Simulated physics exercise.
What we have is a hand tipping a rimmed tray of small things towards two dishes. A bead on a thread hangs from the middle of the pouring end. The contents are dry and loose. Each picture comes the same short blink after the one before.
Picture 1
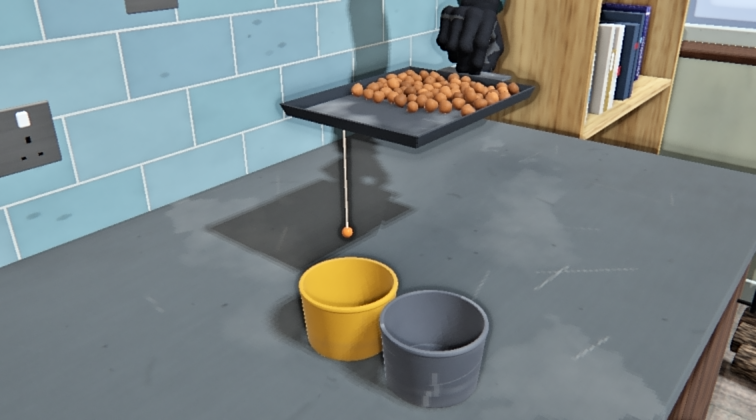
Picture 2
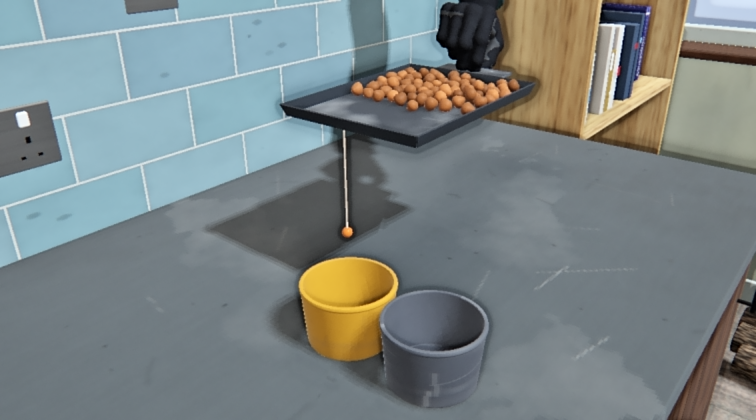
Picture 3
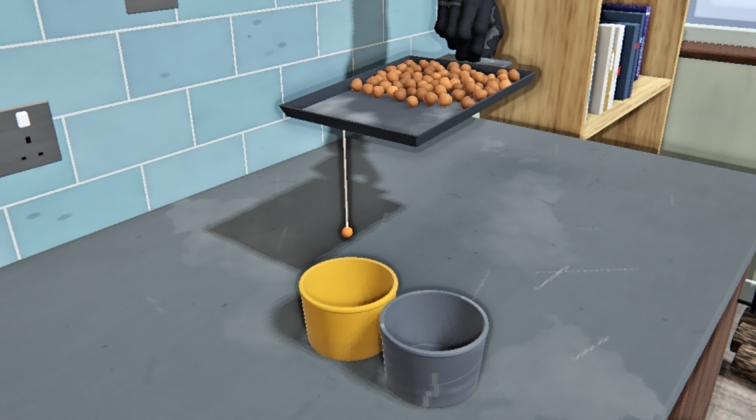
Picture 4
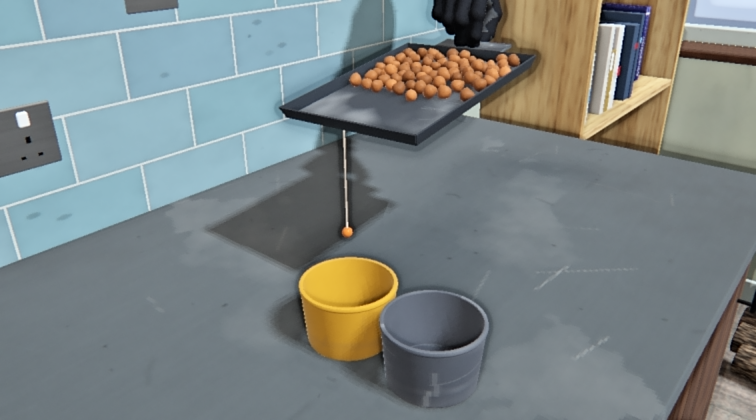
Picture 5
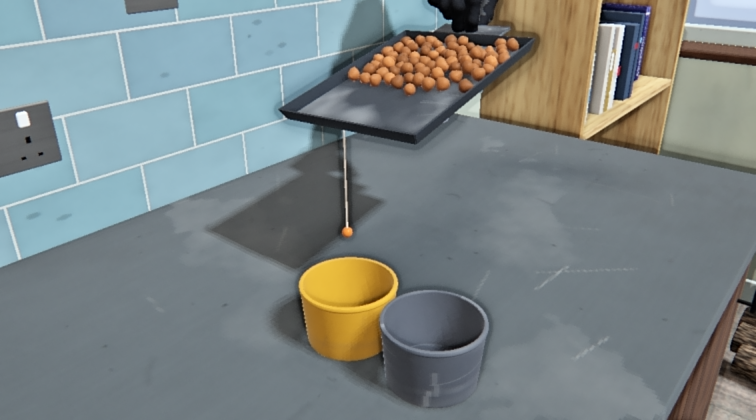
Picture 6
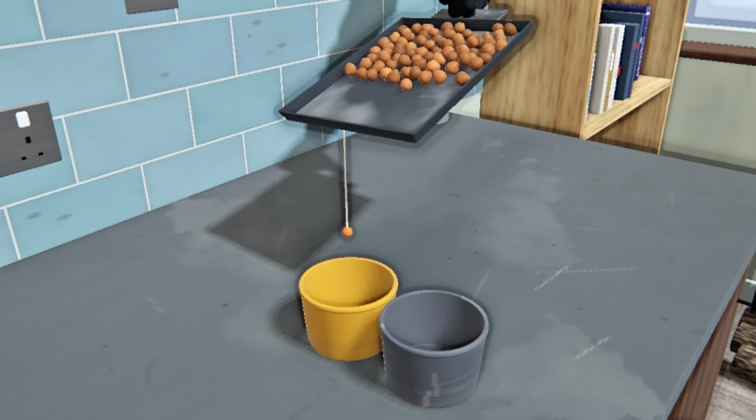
On a grey kitchen counter, a gloved hand steadily tilts a tray of hazelnuts above two dishes.
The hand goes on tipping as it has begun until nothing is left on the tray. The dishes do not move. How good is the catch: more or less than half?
Caught overall: Only the smaller part.
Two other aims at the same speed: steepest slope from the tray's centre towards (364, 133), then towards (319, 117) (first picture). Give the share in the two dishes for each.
Near 70 % and 0 %.
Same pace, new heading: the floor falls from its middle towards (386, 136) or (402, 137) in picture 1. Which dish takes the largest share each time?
First left, then the left dish.
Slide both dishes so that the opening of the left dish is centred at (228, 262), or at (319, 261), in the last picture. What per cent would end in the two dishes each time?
Roughly 10 per cent, and 40 per cent.
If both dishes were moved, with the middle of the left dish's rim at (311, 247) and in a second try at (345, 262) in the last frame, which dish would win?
First the left-hand dish, then left.
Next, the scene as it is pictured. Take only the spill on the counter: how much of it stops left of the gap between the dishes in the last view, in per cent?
Close to 100 per cent.
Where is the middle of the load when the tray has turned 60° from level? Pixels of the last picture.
Near (326, 111).
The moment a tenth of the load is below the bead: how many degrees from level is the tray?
At about 60°.
Soon, tray tipped steeply; about two thirds on the tray; a stray few in the left dish; a small part outside both; about a quarter in the air.
A while on, tray tipped right over; about a third on the tray; a small part in the left dish; about a third outside both; about a quarter in the air.
Towards the end, tray tipped past a quarter turn; about a quarter in the left dish; most outside both.
Finally, tray tipped past a quarter turn; none in the right dish; about a quarter in the left dish; most outside both.
